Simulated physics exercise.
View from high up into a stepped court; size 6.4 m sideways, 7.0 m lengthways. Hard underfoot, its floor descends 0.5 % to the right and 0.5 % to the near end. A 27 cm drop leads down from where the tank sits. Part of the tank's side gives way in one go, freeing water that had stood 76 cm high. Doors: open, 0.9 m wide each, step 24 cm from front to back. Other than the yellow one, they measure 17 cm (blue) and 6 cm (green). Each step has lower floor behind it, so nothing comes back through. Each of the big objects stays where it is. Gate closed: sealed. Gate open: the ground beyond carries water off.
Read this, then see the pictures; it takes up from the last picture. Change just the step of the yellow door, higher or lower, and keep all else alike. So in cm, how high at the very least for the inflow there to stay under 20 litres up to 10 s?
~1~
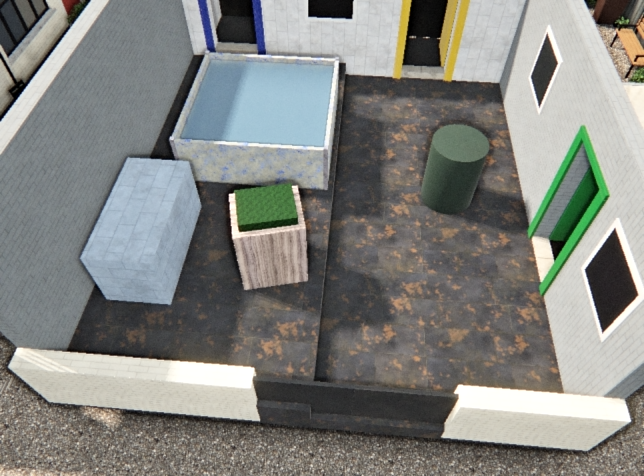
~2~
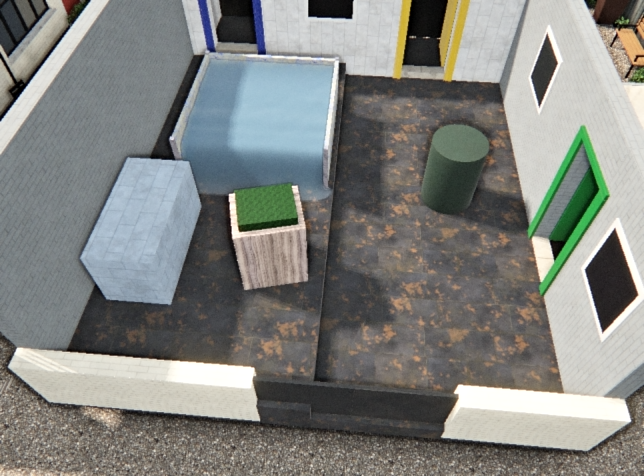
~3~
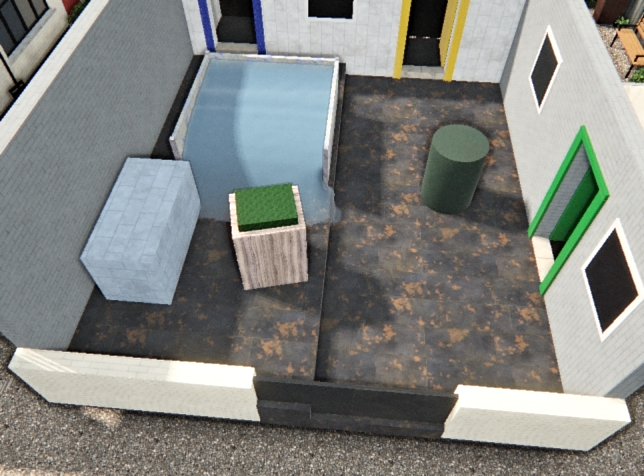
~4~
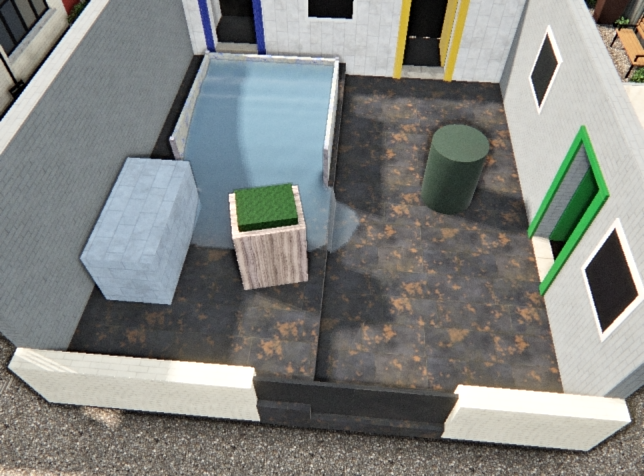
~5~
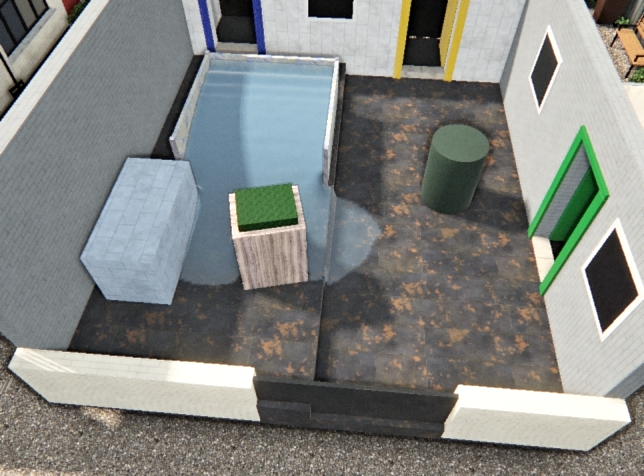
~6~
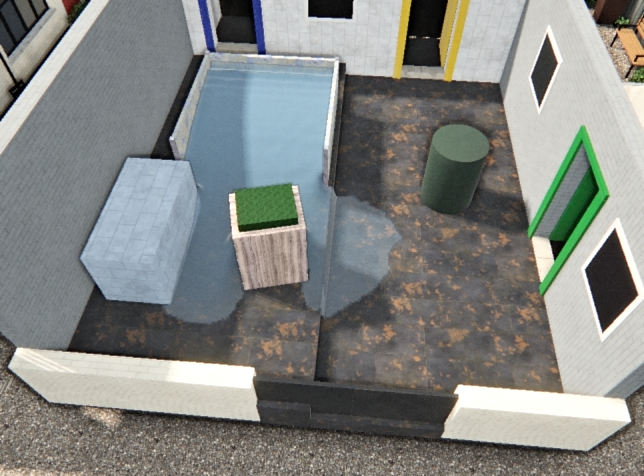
At least 11 cm or so.
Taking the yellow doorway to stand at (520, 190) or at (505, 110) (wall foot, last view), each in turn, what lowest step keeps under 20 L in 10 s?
In turn: About 8.5 cm, about 10.0 cm.
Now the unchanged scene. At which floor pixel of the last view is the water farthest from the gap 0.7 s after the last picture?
At about (417, 409).
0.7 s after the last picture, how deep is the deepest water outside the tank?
Roughly 58 cm.
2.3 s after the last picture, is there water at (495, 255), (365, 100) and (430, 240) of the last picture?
Well, in sequence they're soaked, bone-dry and soaked.
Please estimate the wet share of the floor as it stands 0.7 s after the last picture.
Approximately 35 % of it.
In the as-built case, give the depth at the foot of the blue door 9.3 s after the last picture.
Lab note: Depth approx. 5.0 cm.
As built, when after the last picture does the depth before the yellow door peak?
Peak time: Around 5.5 s.
Then, 0.7 s after the last picture water covers 35 % of the floor, deepest (58 cm) near (272, 236); it has not reached the yellow door.
Then, 2.3 s after the last picture water covers 60 % of the floor, deepest (46 cm) near (511, 363); it has not reached the yellow door.
Then, 9.3 s after the last picture water covers 95 % of the floor, deepest (18 cm) near (417, 82); 15 cm at the yellow door, 6 litres in over its 14 cm step.
At the yellow door as built, the water peaked near 17 cm, 5.7 s after the last picture.
Run again over the same 10 s with other heights there, 25 litres in over 10 cm, 7 litres over 13.5 cm. The limit of 20 litres is kept from about 11 cm up.
